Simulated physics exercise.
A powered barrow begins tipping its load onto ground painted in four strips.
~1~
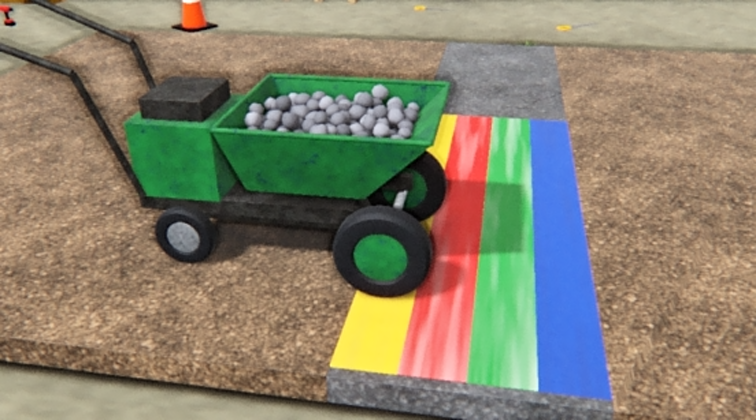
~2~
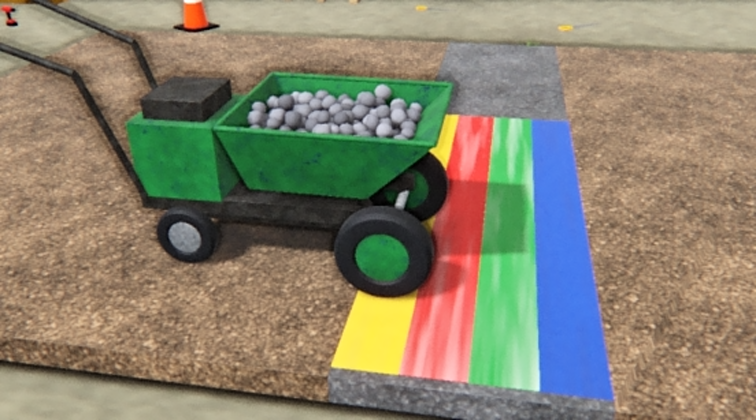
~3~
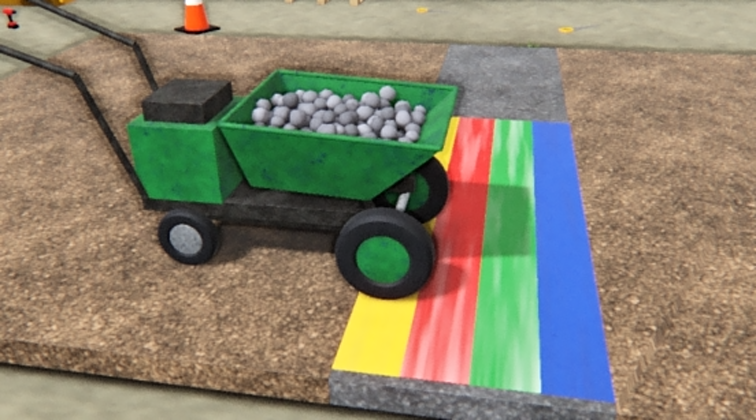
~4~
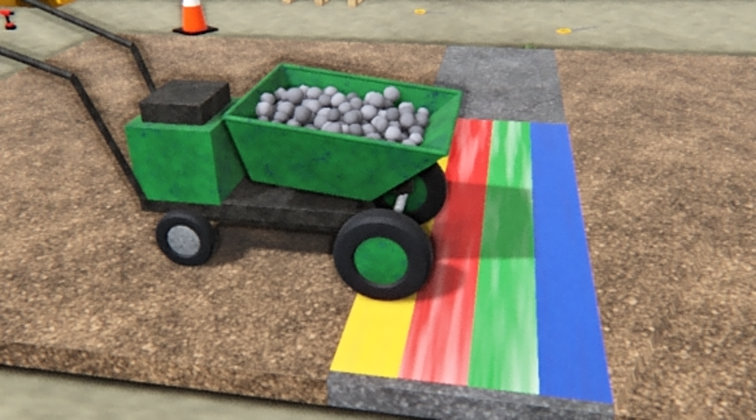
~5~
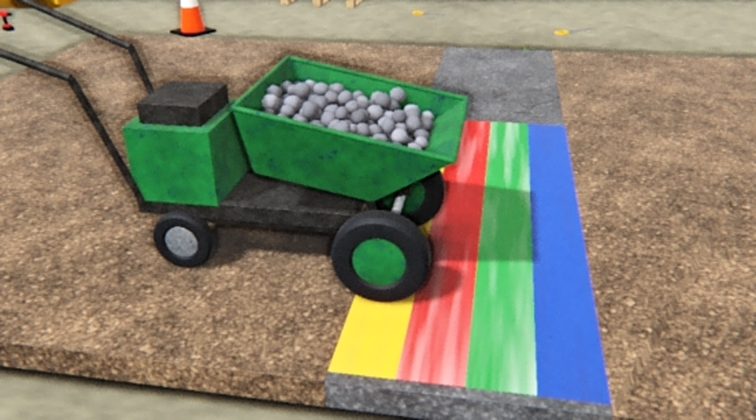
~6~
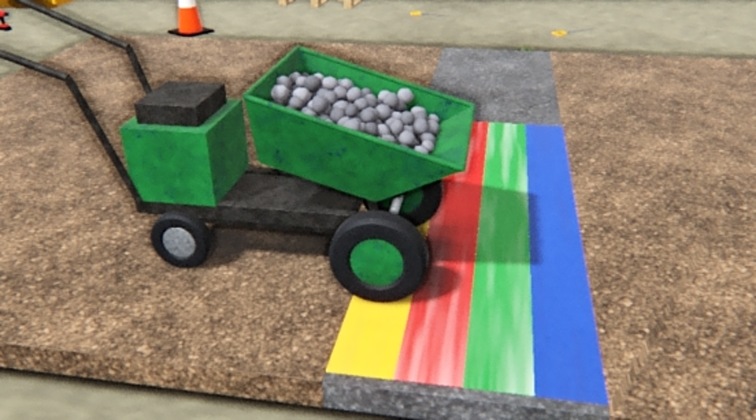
A green powered barrow heaped with round grey cobbles stands on brown, gritty ground, seen from its side and slightly above. Its front wheels are beside yellow, red, green and blue strips running left to right, with a grey slab behind them and an orange cone at the upper left. The skip's rear rises steadily, tilting its lip down to the right, while the view shifts very slightly.
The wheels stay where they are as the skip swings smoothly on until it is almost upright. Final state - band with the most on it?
Blue band.
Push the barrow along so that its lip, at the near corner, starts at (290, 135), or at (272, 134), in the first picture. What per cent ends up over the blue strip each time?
About 10 per cent, then about 10 per cent.
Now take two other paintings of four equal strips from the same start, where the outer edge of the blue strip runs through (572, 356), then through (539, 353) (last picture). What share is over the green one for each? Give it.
I'd say some 0 % for the first and some 0 % for the second.
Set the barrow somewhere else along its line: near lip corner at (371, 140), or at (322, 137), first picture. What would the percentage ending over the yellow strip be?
About 0 %, then 0 %.
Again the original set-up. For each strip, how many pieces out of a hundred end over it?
So the yellow strip ends with 0 %, the red strip with 0 %, the green strip with 10 % and the blue strip with 45 %.
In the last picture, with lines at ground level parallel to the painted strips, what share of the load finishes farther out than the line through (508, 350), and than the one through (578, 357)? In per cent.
90 % and 50 %, in that order.
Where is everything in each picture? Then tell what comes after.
In the first picture, lip of the skip at (431, 144), level; top of the load at (327, 124), round cobbles; yellow strip at (376, 325); red strip at (439, 331); green strip at (504, 338); blue strip at (570, 346).
In the second picture, lip of the skip at (434, 145), level; top of the load at (330, 123).
In the third picture, lip of the skip at (440, 149), tipped barely; top of the load at (334, 123).
In the fourth picture, lip of the skip at (446, 154), tipped a little; top of the load at (314, 108).
In the fifth picture, lip of the skip at (454, 161), tipped a little; top of the load at (307, 113).
In the sixth picture, lip of the skip at (463, 169), tipped clearly; top of the load at (315, 107); yellow strip at (373, 330); red strip at (435, 336); green strip at (500, 343); blue strip at (566, 350).
Soon, skip tipped steeply; all in the skip.
A while on, skip tipped right over; about half in the skip; a small part over the green strip; about a third over the blue strip; a stray few falling; a stray few off the paint.
Towards the end, skip tipped right over; a small part in the skip; a small part over the green strip; about half over the blue strip; about a third off the paint.
Finally, skip tipped right over; a small part in the skip; none over the yellow strip; none over the red strip; a small part over the green strip; about half over the blue strip; about a third off the paint.
